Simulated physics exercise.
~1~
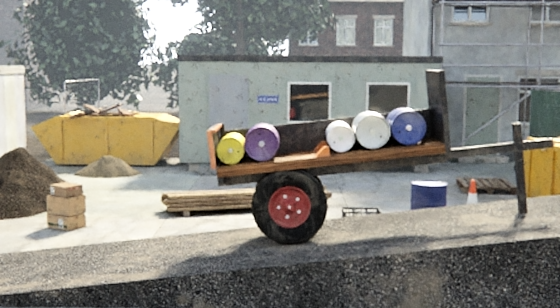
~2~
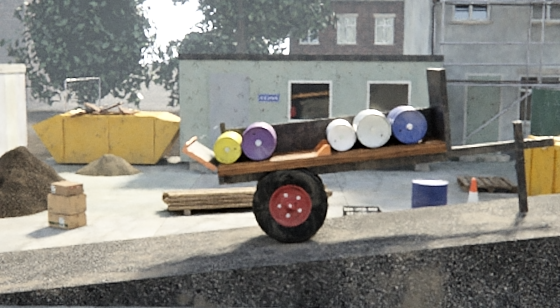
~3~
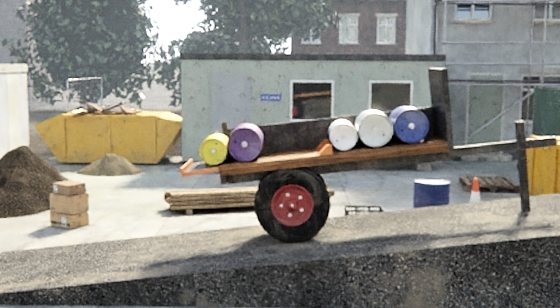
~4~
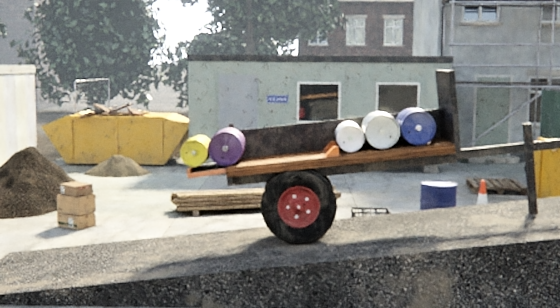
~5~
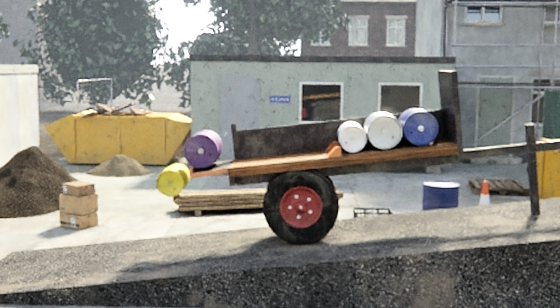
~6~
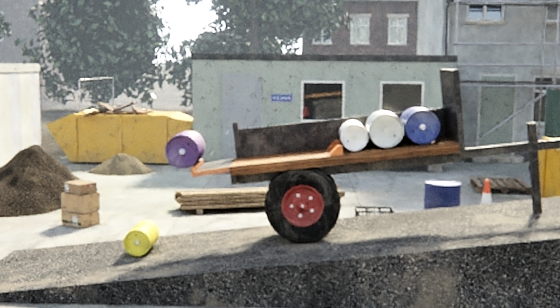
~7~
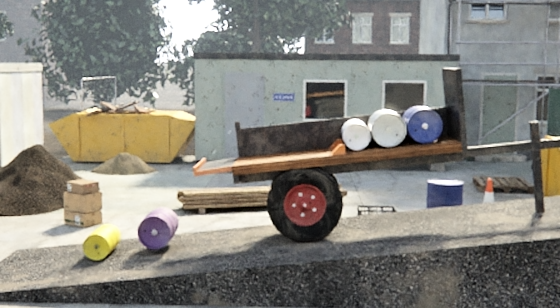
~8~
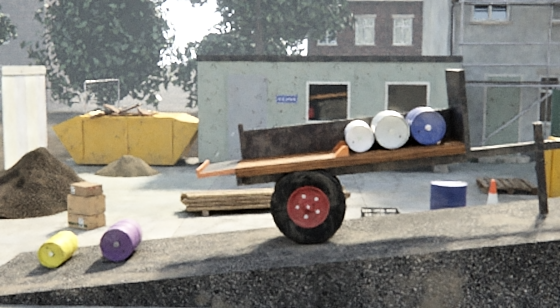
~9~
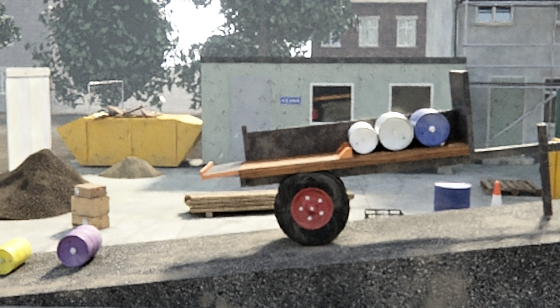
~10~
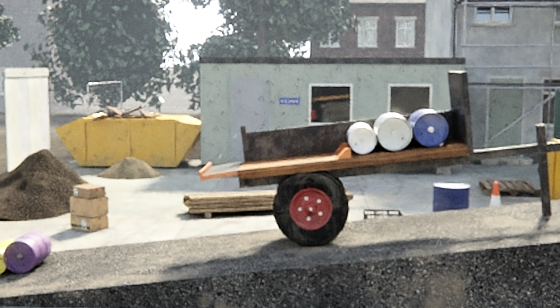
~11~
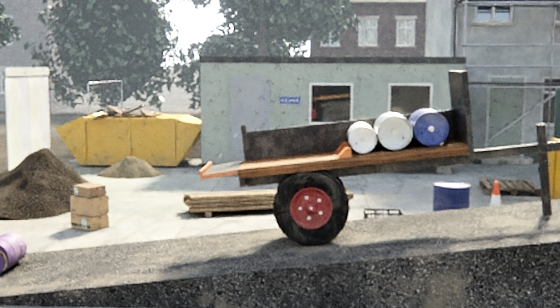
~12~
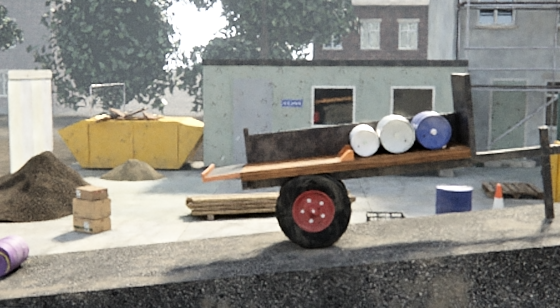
At first, a two-wheeled trailer stands on sloping ground in a work yard, carrying a yellow keg, a purple one, two white ones and a blue one. The tailgate at its left end swings down, and the yellow and purple kegs start rolling left toward it. Yellow crosses the lowered gate and drops off the edge, and purple follows close behind. Both land and roll on down the slope, with yellow leaving view at the left. Purple comes to rest at the left edge, while the white and blue kegs remain behind the orange chock.
